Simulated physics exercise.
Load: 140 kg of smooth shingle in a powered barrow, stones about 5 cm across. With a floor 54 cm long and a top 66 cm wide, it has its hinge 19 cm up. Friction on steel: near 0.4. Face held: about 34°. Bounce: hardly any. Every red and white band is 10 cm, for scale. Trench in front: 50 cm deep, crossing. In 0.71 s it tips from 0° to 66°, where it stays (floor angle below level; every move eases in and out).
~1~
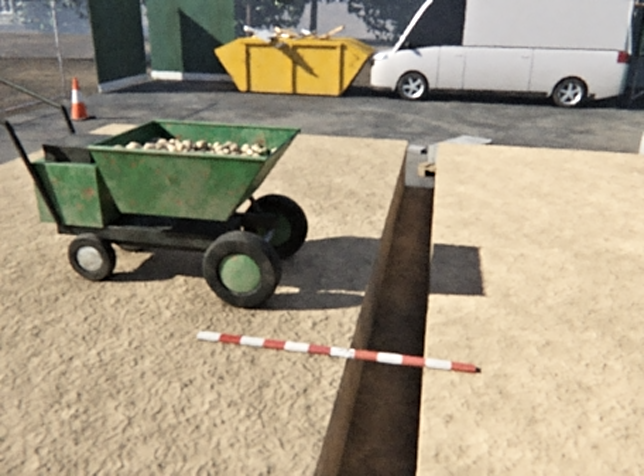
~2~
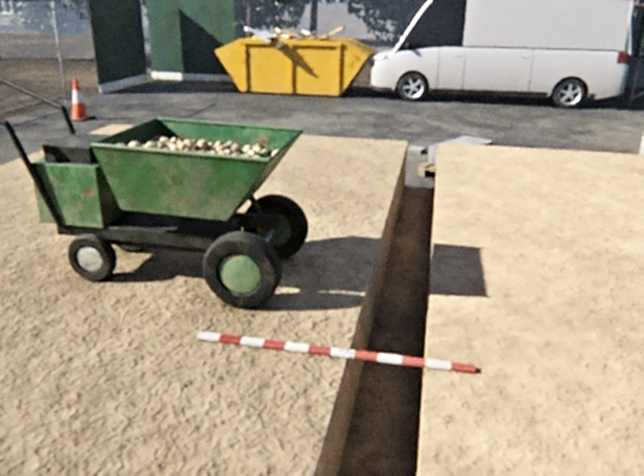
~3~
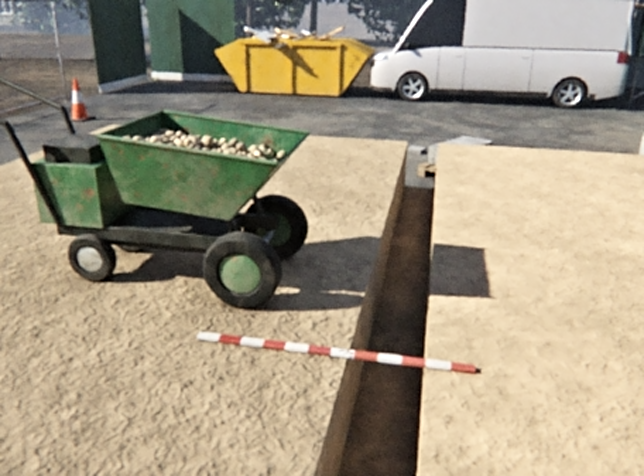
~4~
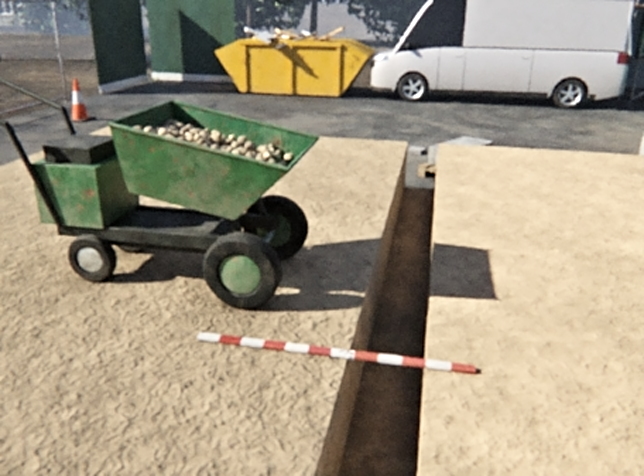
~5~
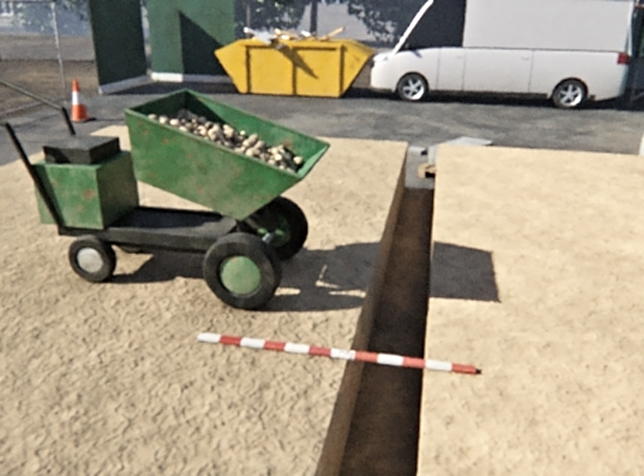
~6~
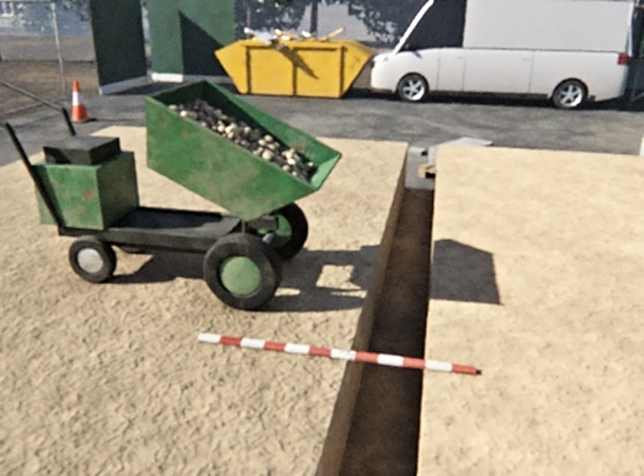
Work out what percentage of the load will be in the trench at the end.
It comes to roughly 64 percent of the load.
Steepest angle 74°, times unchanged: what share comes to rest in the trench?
Roughly 65% would end there.
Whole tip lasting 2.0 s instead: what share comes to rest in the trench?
Trench share: Approx. 90%.
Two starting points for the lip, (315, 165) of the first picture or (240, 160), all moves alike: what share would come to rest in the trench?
Close to 25 percent in the first case, 85 percent in the second.
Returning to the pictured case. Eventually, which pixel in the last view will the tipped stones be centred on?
(411, 361).
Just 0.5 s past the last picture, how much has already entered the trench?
Some 20 per cent of the load by that point.
Then, 0.2 s after the last picture the floor is at 55°, 100 % in the tray; the foremost stones are at (343, 218).
Then, 0.5 s after the last picture the floor is at 66°, 80 % in the tray, 19 % in the trench; the foremost stones are at (433, 286).
Then, 0.9 s after the last picture the floor is at 66°, 31 % in the tray, 34 % in the trench, 35 % past the trench; the foremost stones are at (584, 317).
Then, 2.8 s after the last picture the floor is at 66°, 0 % in the tray, 64 % in the trench, 36 % past the trench; the foremost stones are past the picture's edge.
